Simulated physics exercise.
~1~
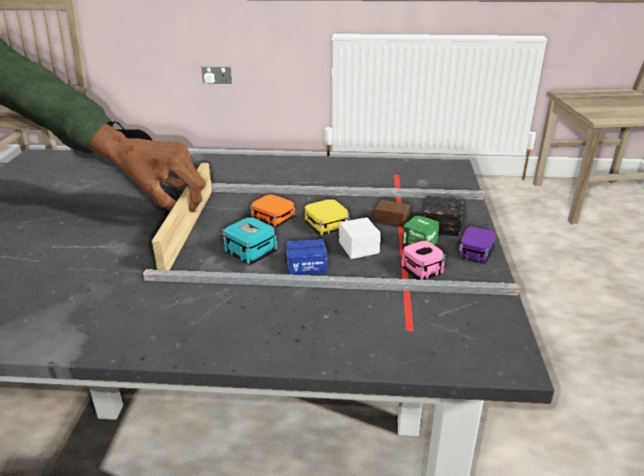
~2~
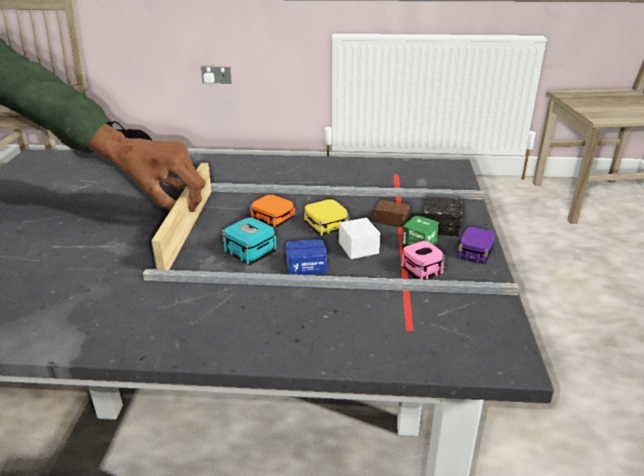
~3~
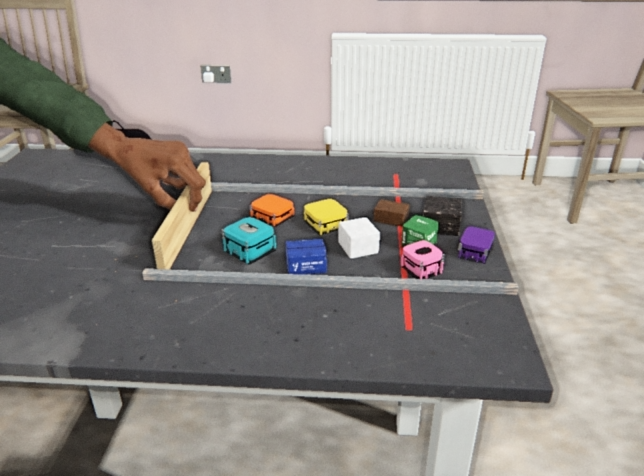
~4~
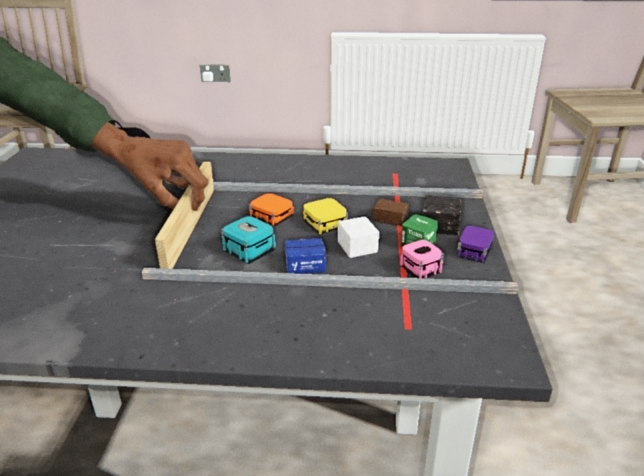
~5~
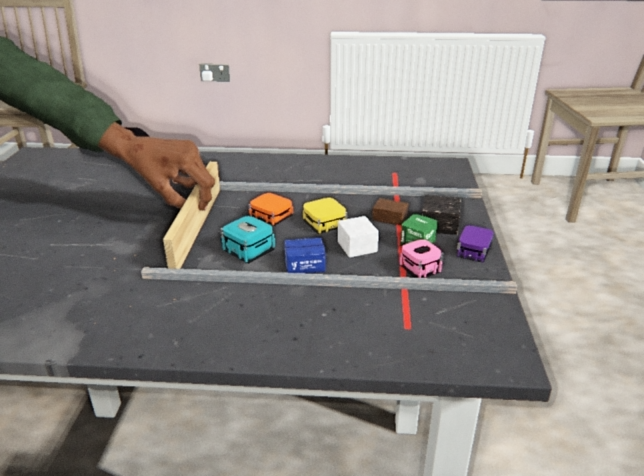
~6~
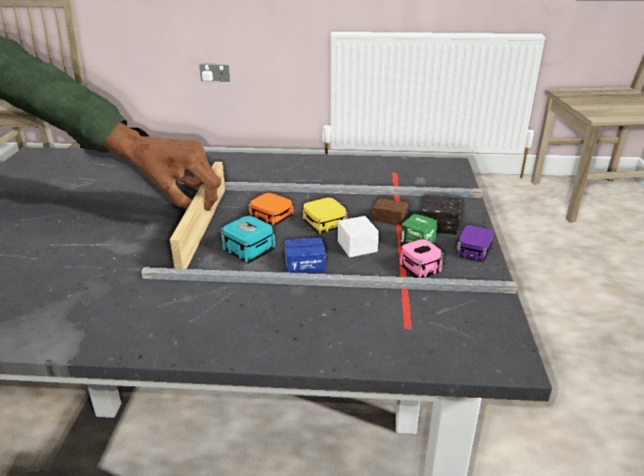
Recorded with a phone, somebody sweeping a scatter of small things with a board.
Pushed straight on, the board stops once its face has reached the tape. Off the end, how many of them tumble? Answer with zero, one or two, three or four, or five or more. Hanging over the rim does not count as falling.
One or two.
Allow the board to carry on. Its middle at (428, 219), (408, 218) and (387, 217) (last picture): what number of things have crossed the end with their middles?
Respectively, 3, 1 and 0.
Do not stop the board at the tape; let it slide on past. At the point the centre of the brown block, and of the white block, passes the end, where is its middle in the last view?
The middle is at (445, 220) when it's the brown block, and at (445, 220) when it's the white block.
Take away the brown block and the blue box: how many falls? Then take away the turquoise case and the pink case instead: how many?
The number fallen is 1, and in the other try 0.
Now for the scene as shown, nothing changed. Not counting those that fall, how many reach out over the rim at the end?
The figure is 1.
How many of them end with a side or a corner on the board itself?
Looks like 3 of them, all told.
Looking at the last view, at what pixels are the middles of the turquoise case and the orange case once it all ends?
First (421, 237), then (415, 208).
Soon after, none off yet; purple case at rest near (475, 244); black block at rest near (441, 214); green box at rest near (418, 233).
Then, none off yet; purple case moving near (484, 245); black block moved a little near (457, 214); green box moved about its own width near (455, 233).
At rest, the number that fall off is one or two; fallen, purple case.
